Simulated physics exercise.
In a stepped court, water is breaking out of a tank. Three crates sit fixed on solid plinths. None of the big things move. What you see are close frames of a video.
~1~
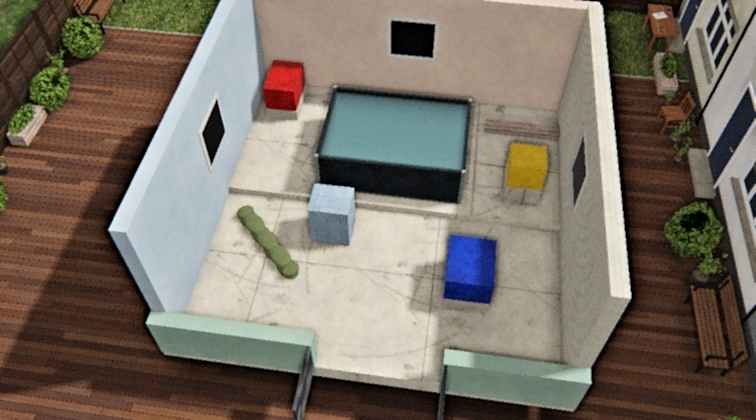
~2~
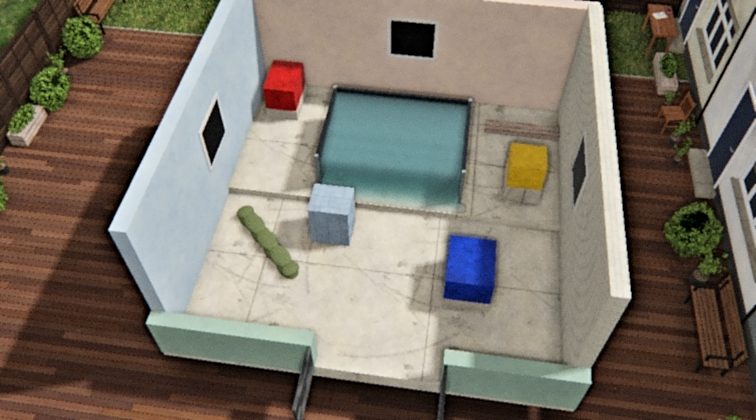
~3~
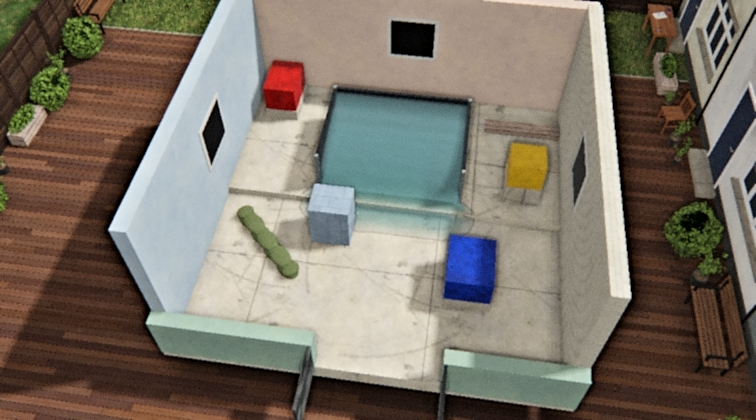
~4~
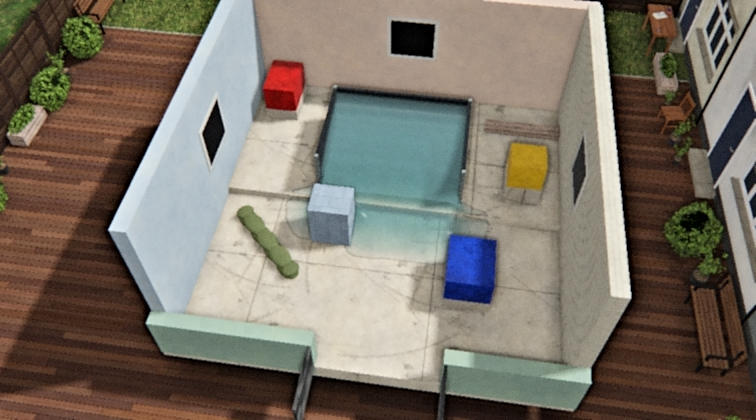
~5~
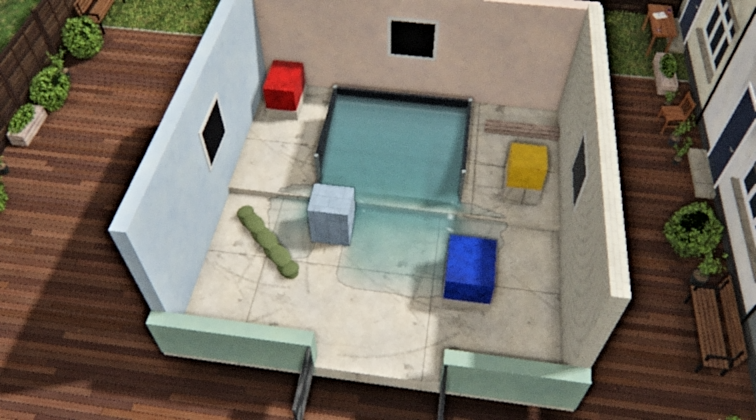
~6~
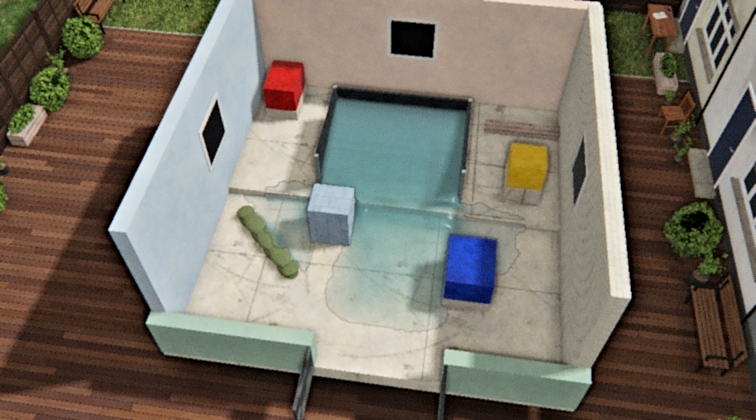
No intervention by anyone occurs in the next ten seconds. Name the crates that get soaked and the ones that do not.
The blue crate gets soaked; the red crate does not get soaked; the yellow crate does not get soaked.
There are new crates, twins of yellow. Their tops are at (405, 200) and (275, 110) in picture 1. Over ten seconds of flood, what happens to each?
Crate one is touched by the flood; crate two avoids the flood.
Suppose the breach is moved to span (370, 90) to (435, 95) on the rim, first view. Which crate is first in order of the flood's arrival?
That would be the one in red, reached first.
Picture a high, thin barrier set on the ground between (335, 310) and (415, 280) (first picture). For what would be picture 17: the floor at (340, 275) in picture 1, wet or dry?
There: Under water.
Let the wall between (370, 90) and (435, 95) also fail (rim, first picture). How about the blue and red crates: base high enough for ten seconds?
In that case the blue one is never flooded and the red one is flooded.
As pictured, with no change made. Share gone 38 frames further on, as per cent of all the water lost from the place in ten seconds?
It works out at roughly 80 per cent.
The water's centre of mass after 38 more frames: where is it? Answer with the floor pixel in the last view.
I'd put my finger on (387, 257).
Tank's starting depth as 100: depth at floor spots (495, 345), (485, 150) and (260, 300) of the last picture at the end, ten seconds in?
The depth comes out near 12, 0 and 8 per cent.
A moment on, water covers 40 % of the floor; the blue crate water round its plinth, the red crate not reached, the yellow crate not reached.
Next, water covers 60 % of the floor; the blue crate water round its plinth, the red crate not reached, the yellow crate water round its plinth.
Then, water covers 65 % of the floor; the blue crate water round its plinth, the red crate water round its plinth, the yellow crate water round its plinth.
Later, water covers 70 % of the floor; the blue crate water round its plinth, the red crate water round its plinth, the yellow crate water round its plinth.
In the end, water covers 60 % of the floor; the blue crate was topped, the red crate stayed above the water, the yellow crate stayed above the water.
